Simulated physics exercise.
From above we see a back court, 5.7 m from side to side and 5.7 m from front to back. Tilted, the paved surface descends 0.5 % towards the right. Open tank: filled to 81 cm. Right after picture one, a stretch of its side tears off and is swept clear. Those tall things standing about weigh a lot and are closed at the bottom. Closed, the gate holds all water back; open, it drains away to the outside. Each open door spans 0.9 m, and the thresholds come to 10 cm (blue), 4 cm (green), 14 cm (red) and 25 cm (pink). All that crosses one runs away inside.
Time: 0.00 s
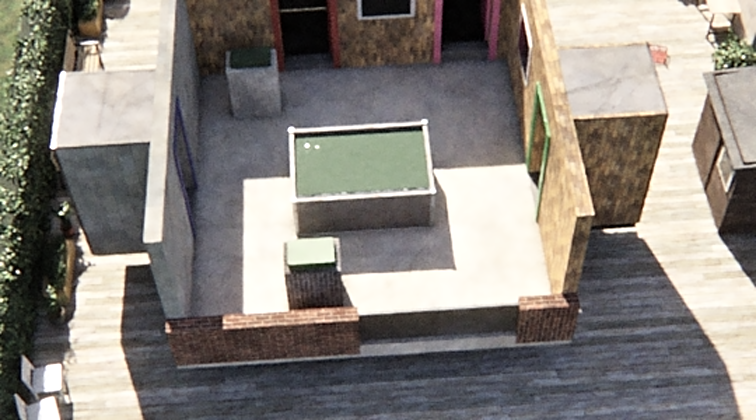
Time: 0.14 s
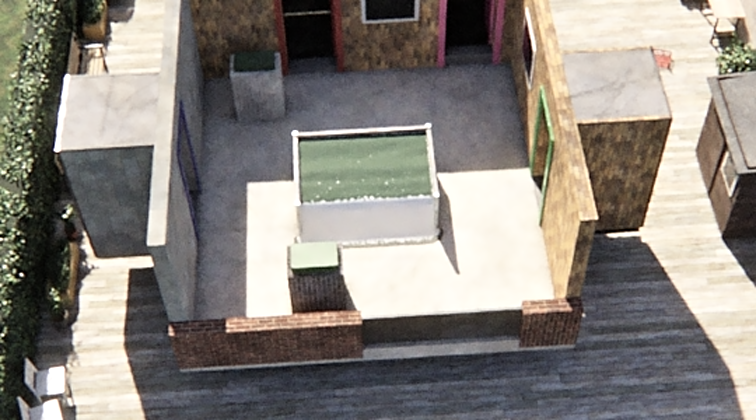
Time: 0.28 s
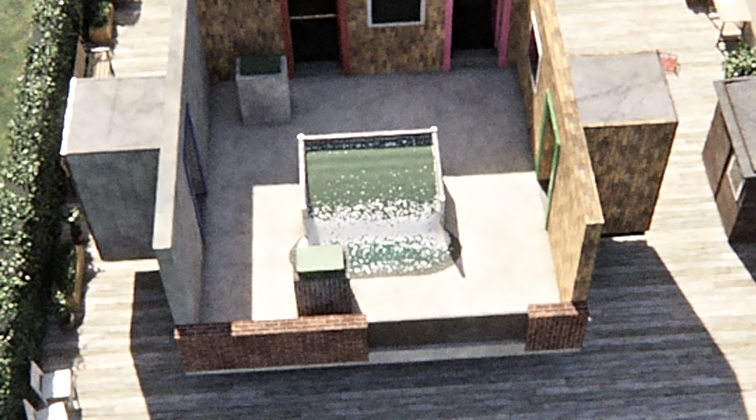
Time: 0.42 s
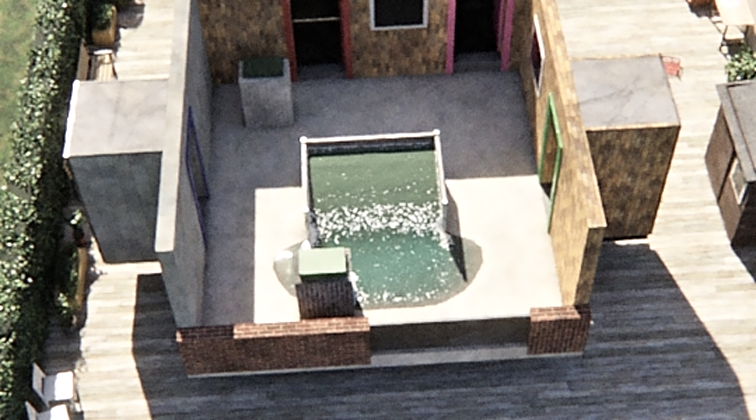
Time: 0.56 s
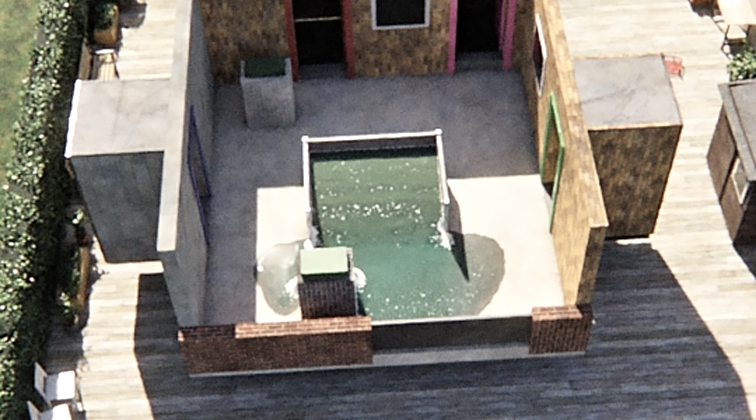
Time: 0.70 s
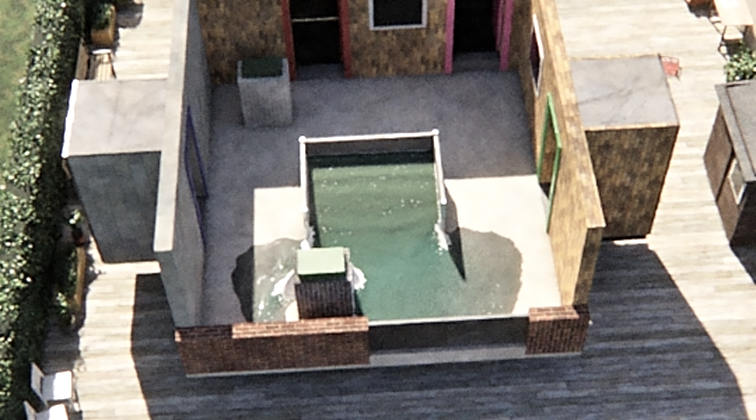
Green water pouring from the opened front side of a raised tank, spreading across the pale courtyard floor around a small brick block.
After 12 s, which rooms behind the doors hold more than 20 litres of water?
Outcome: The blue door lets in less than the cap; the green door lets in more than the cap; the red door lets in less than the cap; the pink door lets in less than the cap.
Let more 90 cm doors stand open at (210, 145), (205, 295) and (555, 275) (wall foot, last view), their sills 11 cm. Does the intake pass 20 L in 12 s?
In that order: Not over, past it, past it.
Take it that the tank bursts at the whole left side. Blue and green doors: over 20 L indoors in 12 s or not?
The blue door comes out more than that and the green door more than that.
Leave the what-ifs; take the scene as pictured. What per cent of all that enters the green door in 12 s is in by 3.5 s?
By that time, around 10 per cent.
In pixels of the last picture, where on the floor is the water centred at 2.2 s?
The water's centre is around (383, 280).
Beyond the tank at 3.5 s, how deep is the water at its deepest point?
Roughly 24 cm.
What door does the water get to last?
Red.
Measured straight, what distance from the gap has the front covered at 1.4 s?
I'd put it close to 3.4 m.
After 1.4 s water covers 35 % of the floor and is deepest (52 cm) near (400, 340); blue door not reached, green door not reached, red door not reached, pink door not reached.
After 2.2 s water covers 45 % of the floor and is deepest (48 cm) near (551, 332); blue door 11 cm at the sill, 0 L in, green door not reached, red door not reached, pink door not reached.
After 3.5 s water covers 80 % of the floor and is deepest (24 cm) near (563, 331); blue door 11 cm at the sill, 3 L in, green door 9 cm at the sill, 9 L in, red door not reached, pink door 13 cm at the sill, 0 L in.
After 7.0 s water covers 100 % of the floor and is deepest (16 cm) near (271, 100); blue door 4 cm at the sill, 4 L in, green door 6 cm at the sill, 43 L in, red door 10 cm at the sill, 0 L in, pink door 13 cm at the sill, 0 L in.
After 12.0 s water covers 100 % of the floor and is deepest (12 cm) near (493, 335); blue door 7 cm at the sill, 4 L in, green door 9 cm at the sill, 109 L in, red door 8 cm at the sill, 1 L in, pink door 10 cm at the sill, 0 L in.
